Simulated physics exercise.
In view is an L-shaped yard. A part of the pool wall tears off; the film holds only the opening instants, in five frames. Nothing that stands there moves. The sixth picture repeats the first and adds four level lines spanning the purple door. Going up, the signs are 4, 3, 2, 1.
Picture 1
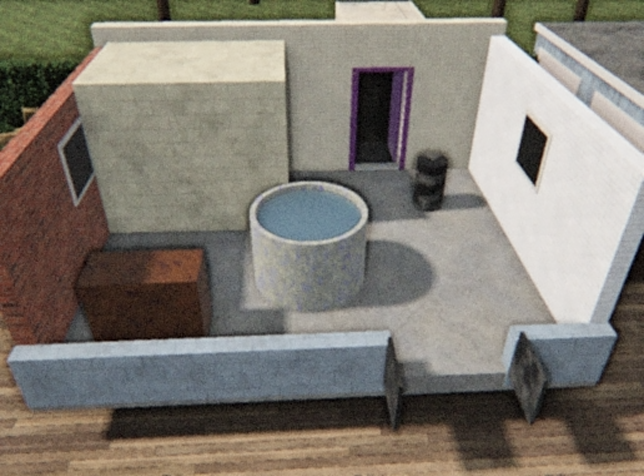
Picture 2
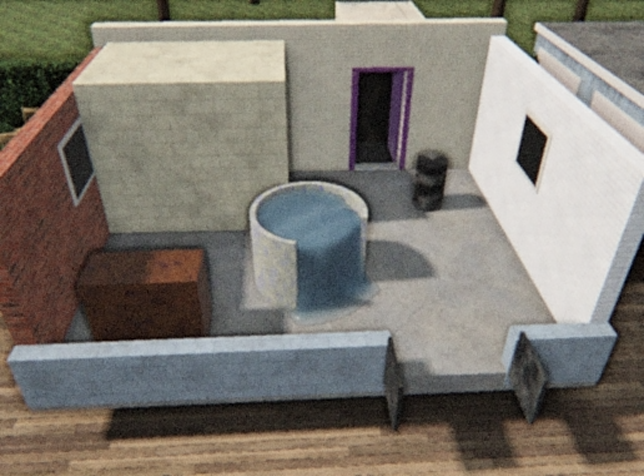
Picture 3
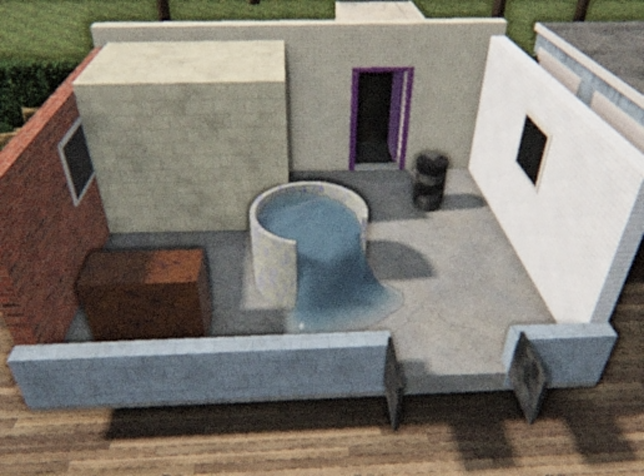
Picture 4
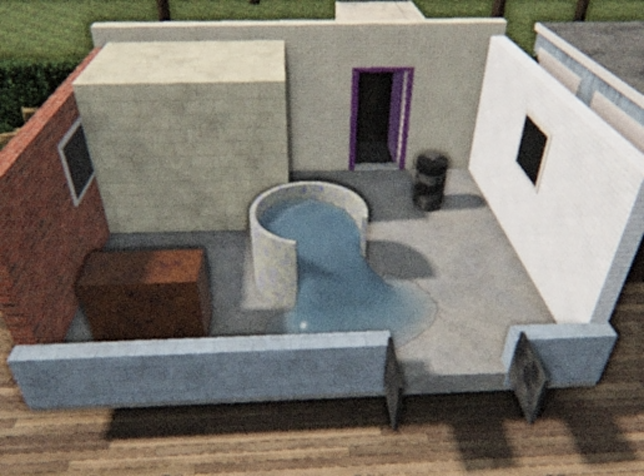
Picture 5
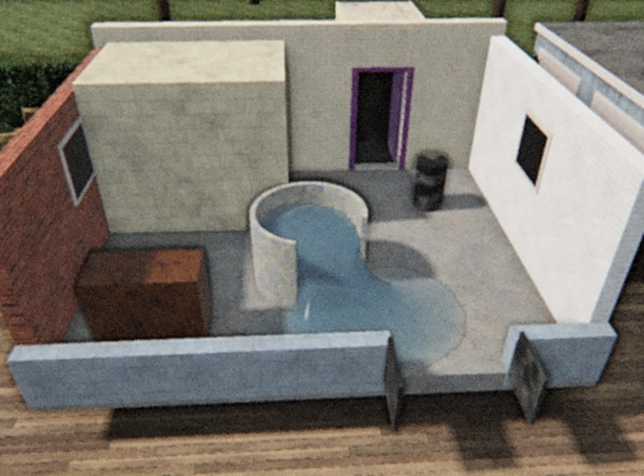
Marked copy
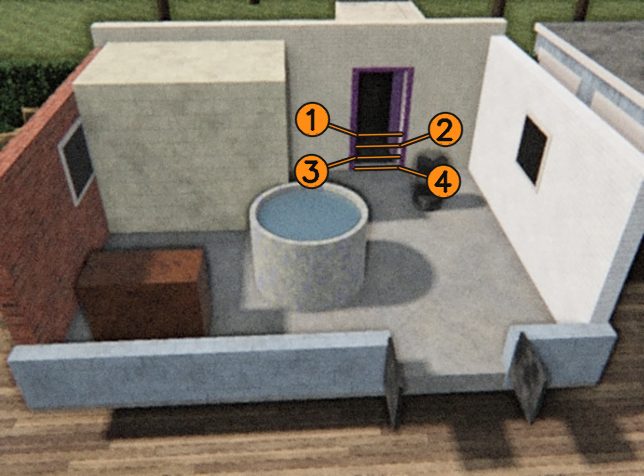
A walled yard held a round stone pool of still water, then the pool's front side opened and blue water poured out, spreading across the gray floor toward the front wall and to the right.
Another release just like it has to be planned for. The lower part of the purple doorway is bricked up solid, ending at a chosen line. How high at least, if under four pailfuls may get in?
Mark 4.
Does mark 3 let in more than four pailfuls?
No, not at all.
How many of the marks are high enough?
All of the four.
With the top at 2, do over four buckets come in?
No, not at all.
In orange, 1 at (379, 134); 2 at (378, 146); 3 at (377, 157); 4 at (377, 168); from the bottom up 4, 3, 2, 1.
If 1 is chosen, nothing gets over.
If 2 is chosen, nothing gets over.
If 3 is chosen, nothing gets over.
If 4 is chosen, a splash gets over, under a bucket.
